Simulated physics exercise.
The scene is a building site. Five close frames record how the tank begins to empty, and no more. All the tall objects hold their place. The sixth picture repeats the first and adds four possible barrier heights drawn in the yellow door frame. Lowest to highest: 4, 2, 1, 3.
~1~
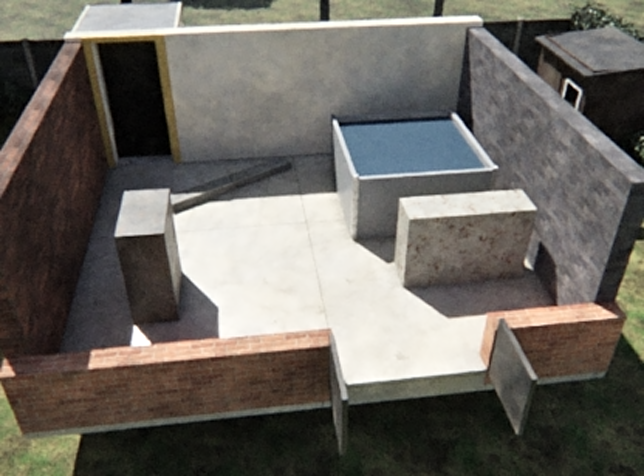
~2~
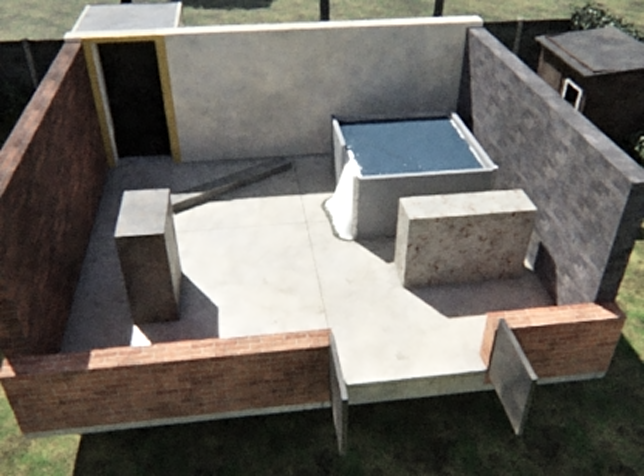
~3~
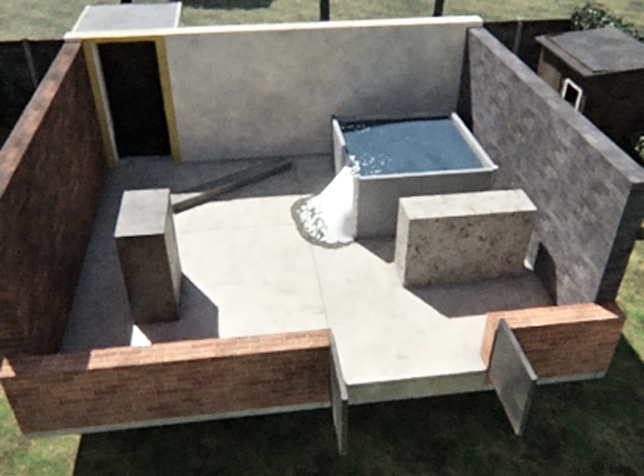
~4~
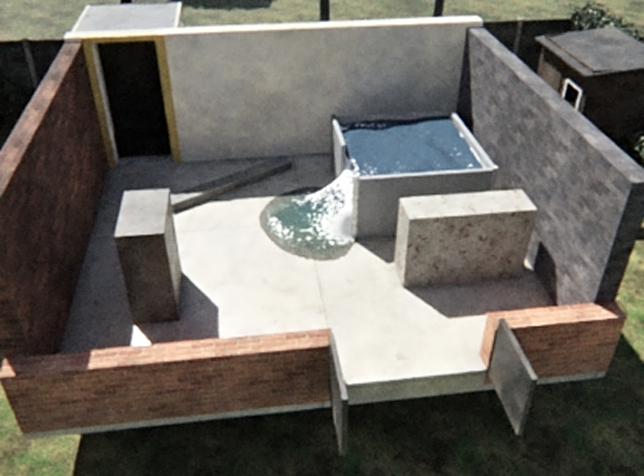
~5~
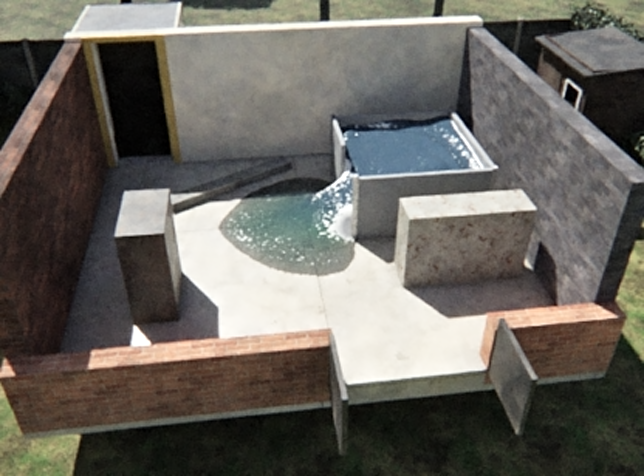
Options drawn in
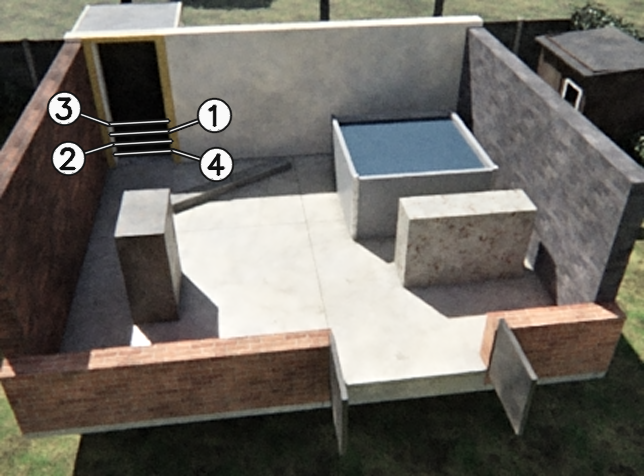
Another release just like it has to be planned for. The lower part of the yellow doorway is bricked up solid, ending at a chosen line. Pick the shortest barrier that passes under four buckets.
Use mark 4.
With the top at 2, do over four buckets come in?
No, not at all.
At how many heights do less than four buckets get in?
All four.
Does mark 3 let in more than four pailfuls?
No, not at all.
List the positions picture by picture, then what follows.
Water in the tank at rest, its middle at (408, 146); foot of the yellow doorway at (146, 164); open gate at (411, 317).
Water covers 1 % of the ground and shows as far out as (334, 198).
Water covers 4 % of the ground and shows as far out as (298, 206).
Water covers 7 % of the ground and shows as far out as (265, 215).
Water covers 13 % of the ground and shows as far out as (227, 230).
On the marked copy, 1 at (140, 132); 2 at (142, 142); 3 at (138, 122); 4 at (143, 152); from the bottom up 4, 2, 1, 3.
For mark 1, nothing gets over.
For mark 2, nothing gets over.
For mark 3, nothing gets over.
For mark 4, a bucket or two gets in.
